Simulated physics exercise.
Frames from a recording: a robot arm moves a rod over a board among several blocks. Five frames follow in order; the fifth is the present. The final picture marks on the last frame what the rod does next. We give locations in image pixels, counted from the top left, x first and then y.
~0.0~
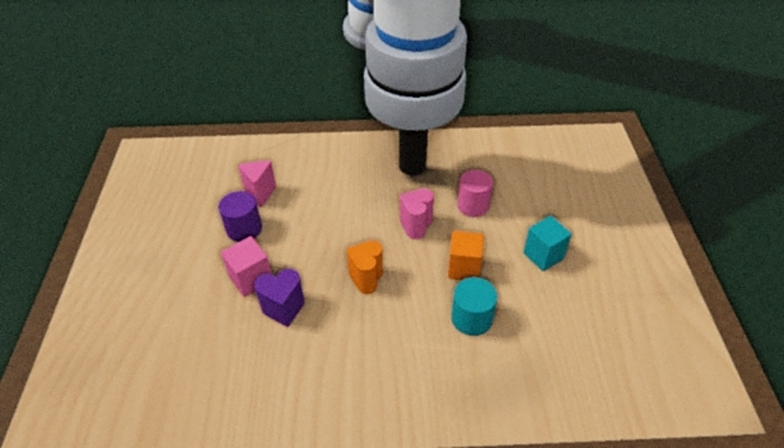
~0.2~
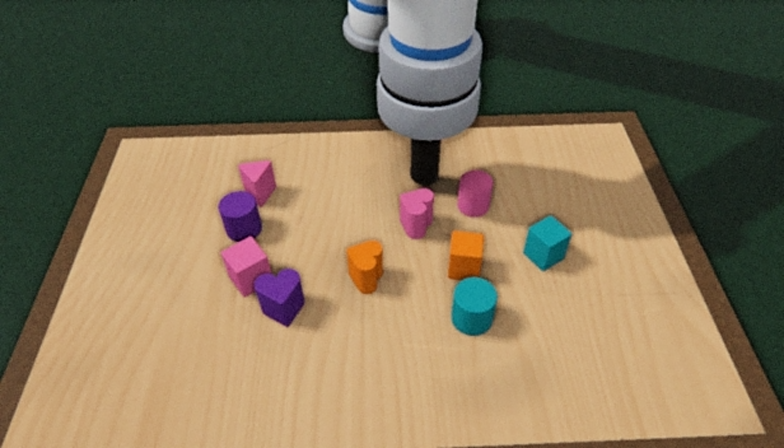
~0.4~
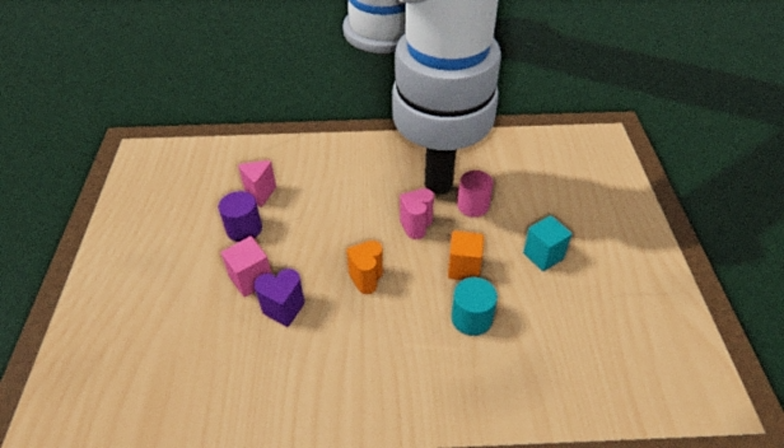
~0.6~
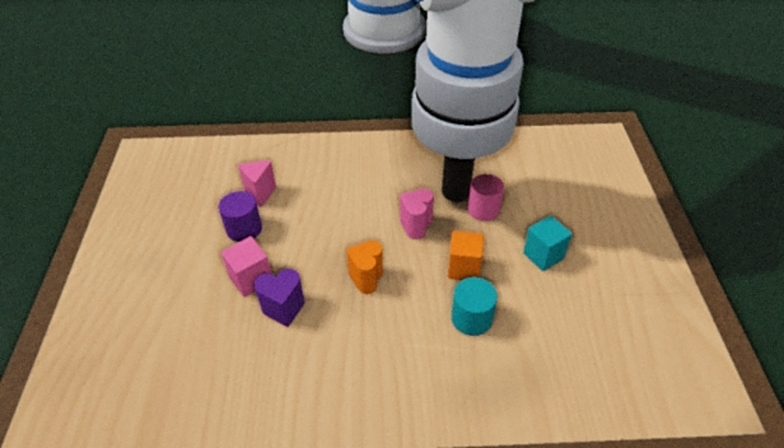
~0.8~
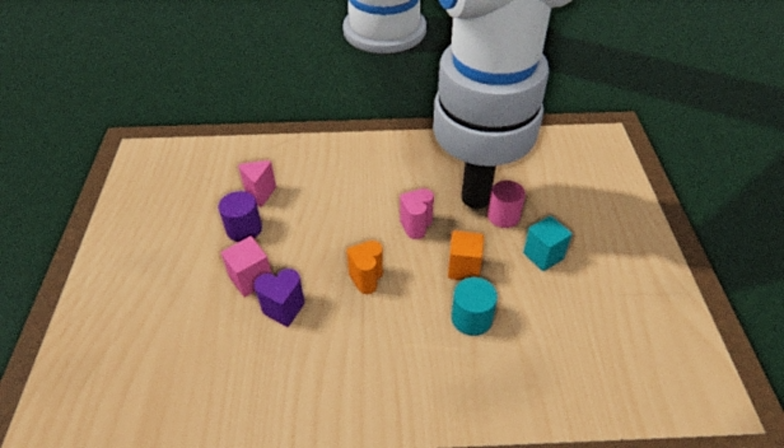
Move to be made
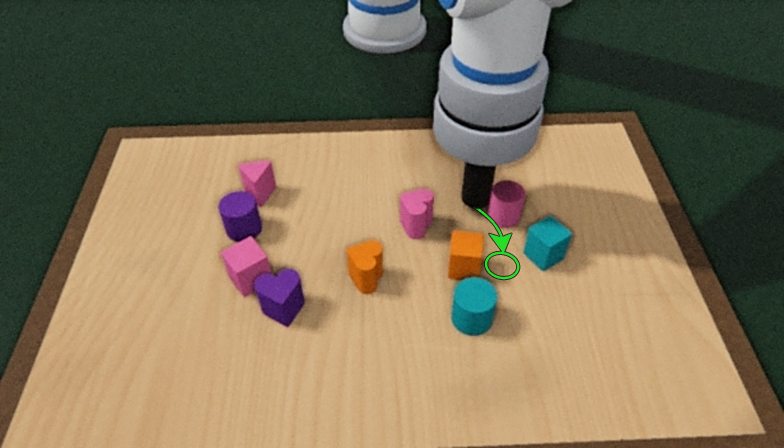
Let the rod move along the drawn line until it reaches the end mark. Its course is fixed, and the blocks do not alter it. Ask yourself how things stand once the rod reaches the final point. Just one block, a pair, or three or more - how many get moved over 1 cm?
It's going to be one.
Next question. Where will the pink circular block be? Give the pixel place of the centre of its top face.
I'd expect the centre of its top face to be at (537, 203).
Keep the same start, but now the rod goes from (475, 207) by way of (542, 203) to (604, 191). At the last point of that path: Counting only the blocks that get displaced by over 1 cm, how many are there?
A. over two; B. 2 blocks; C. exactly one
The correct letter is C.
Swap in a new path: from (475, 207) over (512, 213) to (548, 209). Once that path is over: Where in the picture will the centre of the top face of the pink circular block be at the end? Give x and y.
So, by the moment the path ends, you'll find the top centre of the pink circular block at (568, 206).
Drawn move, from (475, 207) through (493, 223) and (503, 243) to (502, 265).
The first path, step by step. Halfway along, rod (501, 225); pink circular block (537, 203).
At the end, rod (504, 257); pink circular block (537, 203); turquoise square still.
